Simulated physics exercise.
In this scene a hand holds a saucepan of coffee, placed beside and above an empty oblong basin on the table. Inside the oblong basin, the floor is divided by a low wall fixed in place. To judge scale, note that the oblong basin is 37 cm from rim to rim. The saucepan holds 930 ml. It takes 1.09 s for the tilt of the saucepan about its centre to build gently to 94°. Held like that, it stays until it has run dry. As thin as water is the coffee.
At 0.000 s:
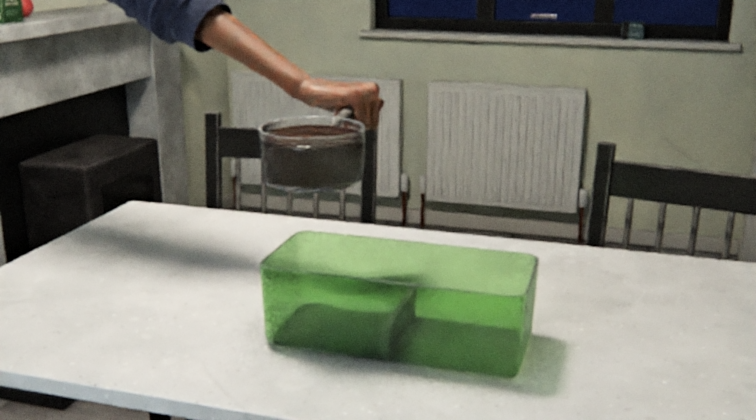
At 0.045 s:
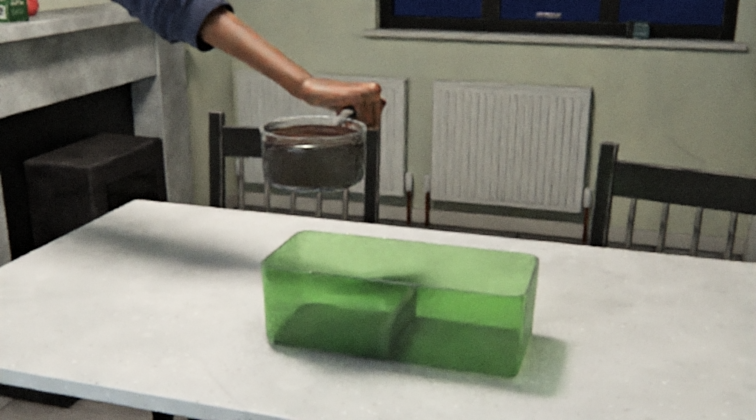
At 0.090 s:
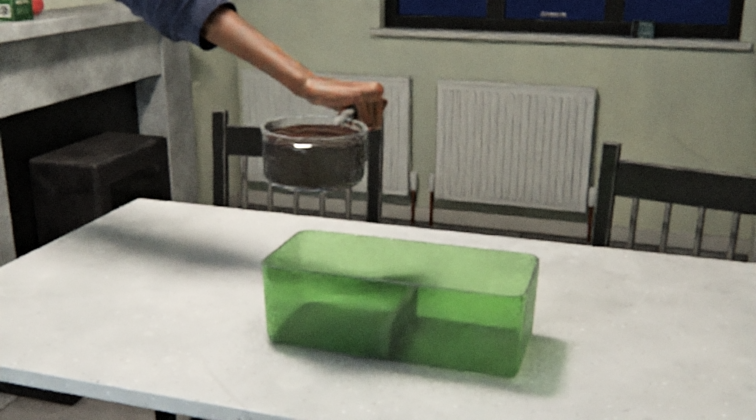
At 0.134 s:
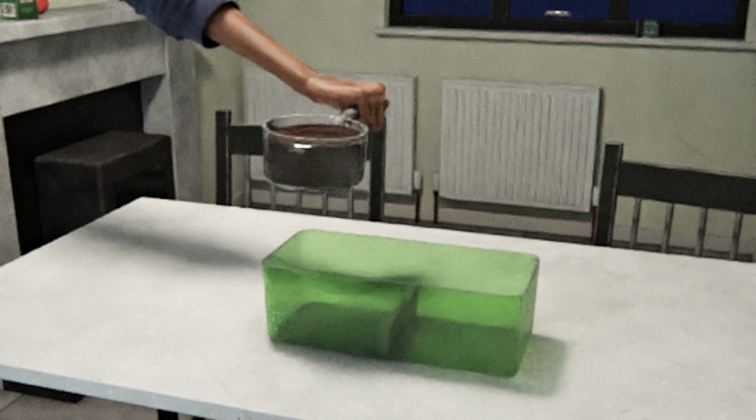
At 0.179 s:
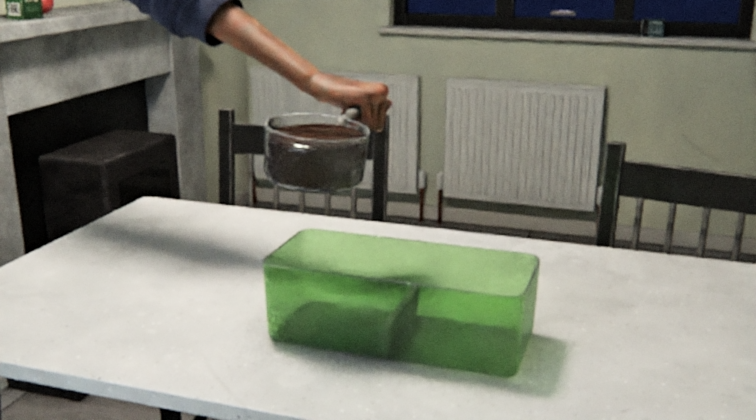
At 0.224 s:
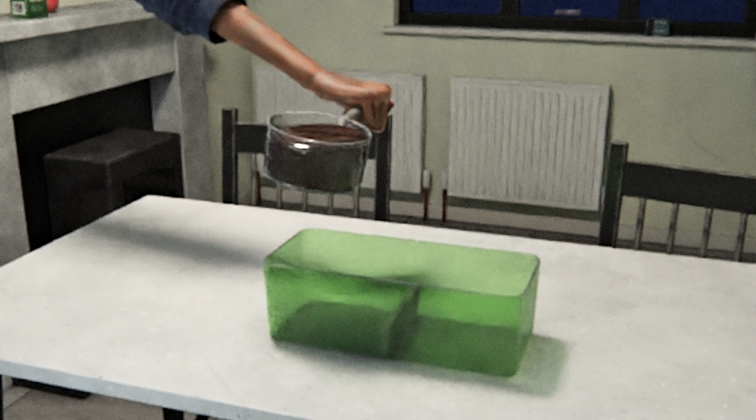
A hand holding a glass-like saucepan of dark coffee above a green oblong basin on a white table, tilting it slightly rightward.
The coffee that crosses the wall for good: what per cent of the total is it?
It is about 67 per cent of the total.
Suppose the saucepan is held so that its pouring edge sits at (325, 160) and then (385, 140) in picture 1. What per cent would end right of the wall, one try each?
I'd expect close to 5 per cent and then close to 85 per cent.
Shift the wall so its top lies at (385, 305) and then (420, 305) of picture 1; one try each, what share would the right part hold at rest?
The first try gives 80 percent and the second 40 percent.
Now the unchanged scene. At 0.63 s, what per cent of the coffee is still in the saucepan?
64 %.
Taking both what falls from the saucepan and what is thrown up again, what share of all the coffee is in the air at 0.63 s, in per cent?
28 %.
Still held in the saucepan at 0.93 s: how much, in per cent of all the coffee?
Around 16 in a hundred is still there.
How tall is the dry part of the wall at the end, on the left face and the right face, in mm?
Left 32 mm, right 20 mm.
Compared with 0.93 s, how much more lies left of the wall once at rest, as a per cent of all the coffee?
Around 22 in a hundred.
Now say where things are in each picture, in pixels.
In the first frame, it leans 0°; its right rim is at (362, 132); the coffee meets the walls at (268, 132) and (362, 138); the oblong basin's rim runs from (279, 248) to (532, 277); the wall's top is at (400, 308).
In the second frame, it leans 0°; its right rim is at (363, 132); the coffee meets the walls at (269, 131) and (362, 138).
In the third frame, it leans 2°; its right rim is at (364, 133); the coffee meets the walls at (271, 130) and (363, 138).
In the fourth frame, it leans 3°; its right rim is at (365, 135); the coffee meets the walls at (272, 130) and (364, 139).
In the fifth frame, it leans 6°; its right rim is at (366, 137); the coffee meets the walls at (273, 130) and (365, 139).
In the sixth frame, it leans 9°; its right rim is at (367, 141); the coffee meets the walls at (275, 130) and (367, 140).
Then, 0.63 s in, the tilt is 59° and 64 per cent is still to pour, 2 is left of the wall and 7 right of it.
Then, 0.93 s in, the tilt is 89° and 16 per cent is still to pour, 10 is left of the wall and 62 right of it.
Then, 1.25 s in, the tilt is 94° and 3 per cent is still to pour, 27 is left of the wall and 67 right of it.
Then, 1.59 s in, the tilt is 94° and 1 per cent is still to pour, 31 is left of the wall and 67 right of it.
Finally, 32 per cent lies left of the wall, 67 right of it and 1 outside.
